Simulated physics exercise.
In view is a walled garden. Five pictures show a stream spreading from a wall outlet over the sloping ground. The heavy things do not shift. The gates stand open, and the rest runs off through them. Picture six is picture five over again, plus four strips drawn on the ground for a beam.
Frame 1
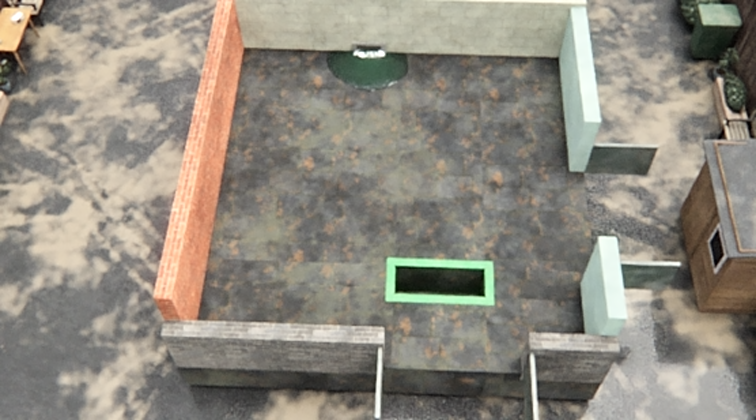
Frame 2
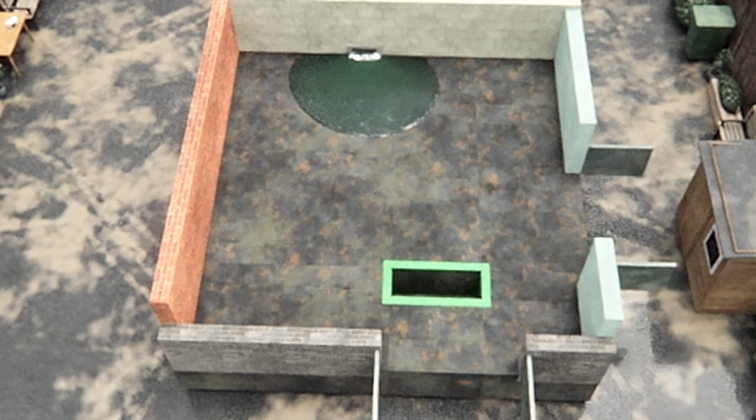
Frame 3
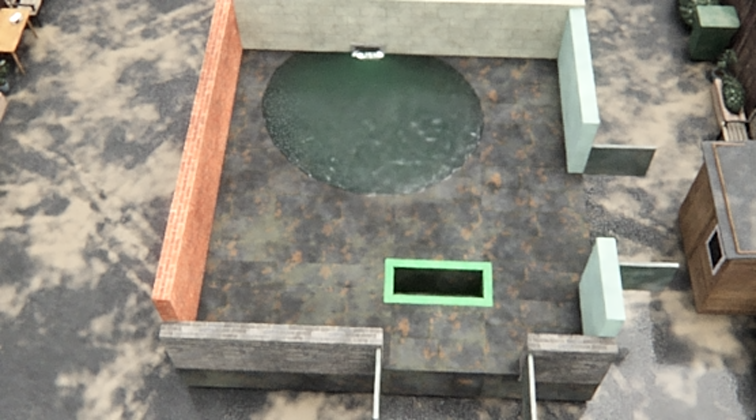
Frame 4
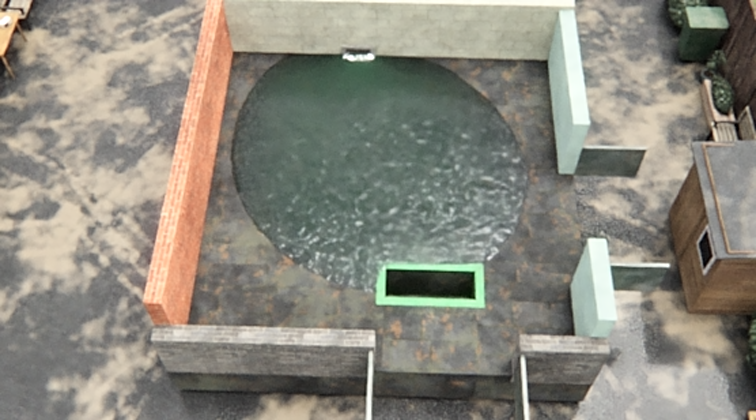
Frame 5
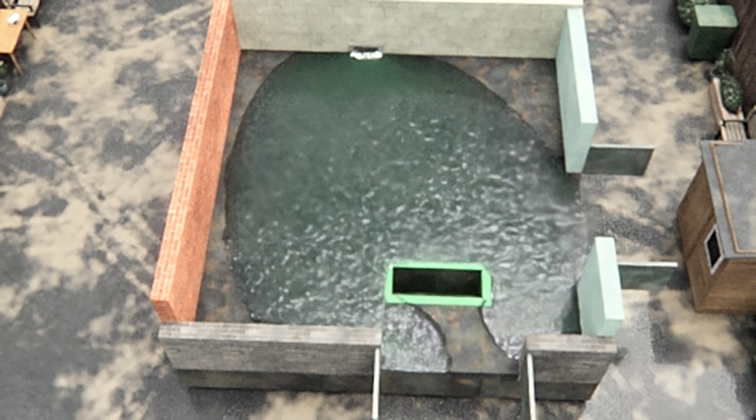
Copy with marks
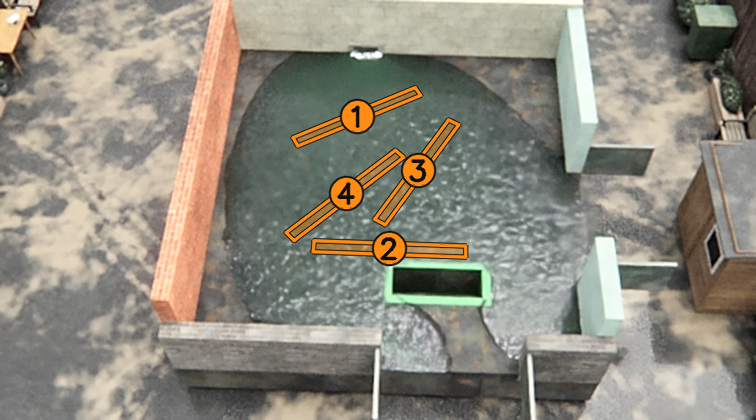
In this clip, dark green water pours from an outlet in the back wall of a walled yard and spreads across the stained floor, reaching the green-rimmed pit, then passing around it and covering most of the ground.
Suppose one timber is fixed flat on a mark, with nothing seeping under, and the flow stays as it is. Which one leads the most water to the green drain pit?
The best position is 4.
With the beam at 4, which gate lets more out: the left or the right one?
More leaves on the left.
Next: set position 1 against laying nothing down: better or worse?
It is worse.
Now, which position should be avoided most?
That would be 2.
In orange, 1 from (295, 141) to (417, 91); 2 from (313, 246) to (465, 251); 3 from (379, 221) to (453, 122); 4 from (290, 236) to (399, 153).
With 1, about 10 % of the stream goes into the green drain pit, about 90 % out by the gates.
With 2, about 4 % of the stream goes into the green drain pit, about 96 % out by the gates.
With 3, about 13 % of the stream goes into the green drain pit, about 87 % out by the gates.
With 4, about 18 % of the stream goes into the green drain pit, about 82 % out by the gates.
